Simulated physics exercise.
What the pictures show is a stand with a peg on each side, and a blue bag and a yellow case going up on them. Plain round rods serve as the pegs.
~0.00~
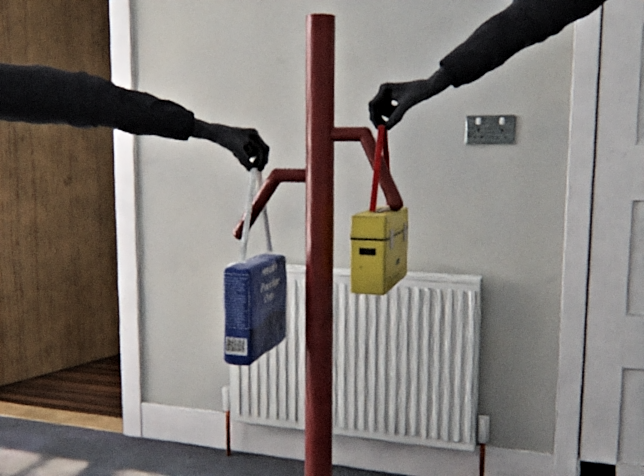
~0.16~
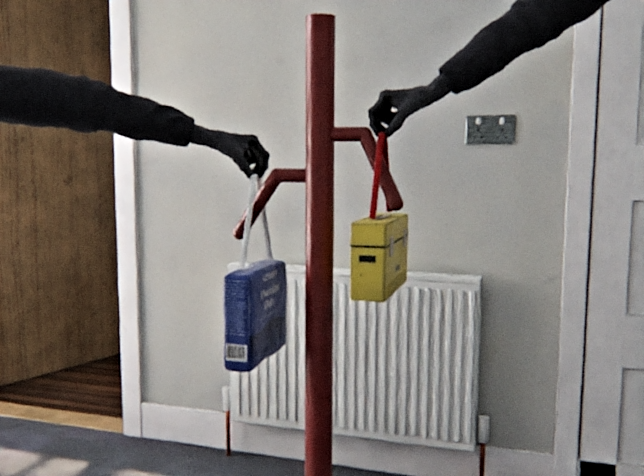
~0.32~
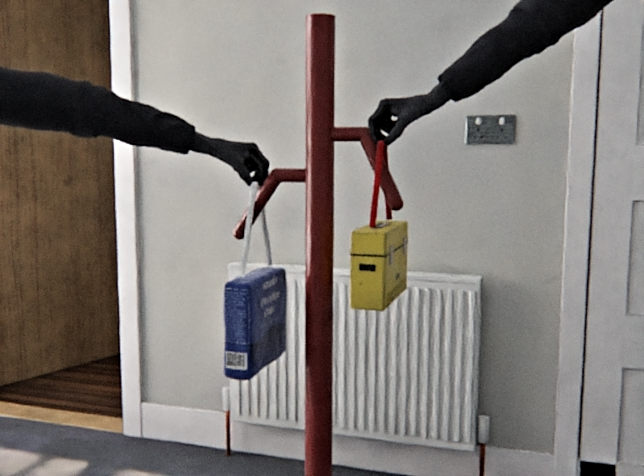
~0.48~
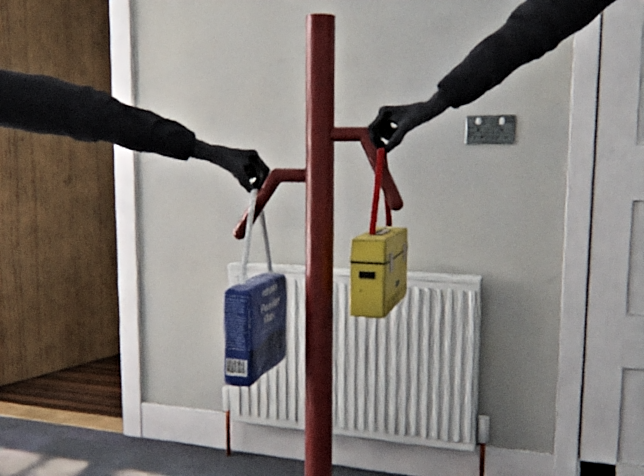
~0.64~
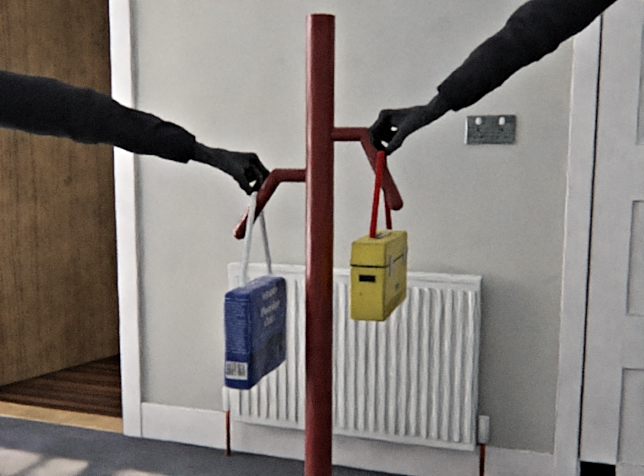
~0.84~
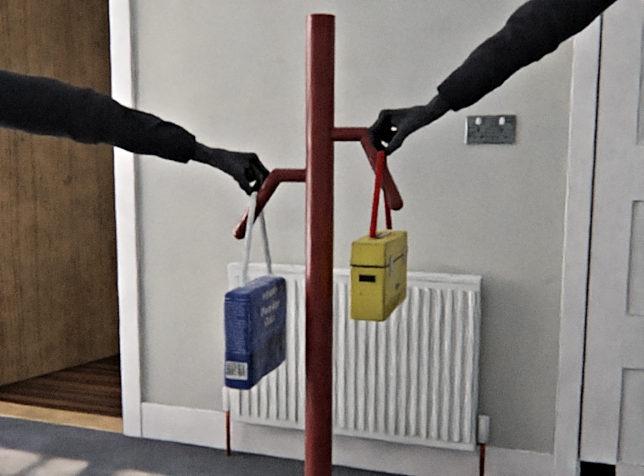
Two dark-sleeved hands held a blue bag and a yellow case by their straps beside the sloping pegs of a red stand, lowered them slightly together, then kept them nearly still.
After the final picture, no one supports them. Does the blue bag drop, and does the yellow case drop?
Blue bag: Yes. Yellow case: Yes.
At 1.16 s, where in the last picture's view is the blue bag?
Near (258, 463) at that point.
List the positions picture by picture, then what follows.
Blue bag (257, 306); yellow case (381, 248); left peg tip (240, 233); right peg tip (396, 204), in the first frame.
Blue bag (257, 312); yellow case (381, 254), in the second frame.
Blue bag (257, 320); yellow case (381, 262), in the third frame.
Blue bag (257, 326); yellow case (381, 269), in the fourth frame.
Blue bag (257, 329); yellow case (380, 272), in the fifth frame.
Blue bag (257, 329); yellow case (380, 272); left peg tip (240, 233), sloping steeply down; right peg tip (396, 204), sloping steeply down, in the sixth frame.
By 1.16 s, blue bag falling near (258, 463); yellow case falling near (378, 418).
By 1.40 s, blue bag on the floor; yellow case on the floor.
When it is over, blue bag on the floor; yellow case on the floor. The blue bag drops to the floor and the yellow case comes down.
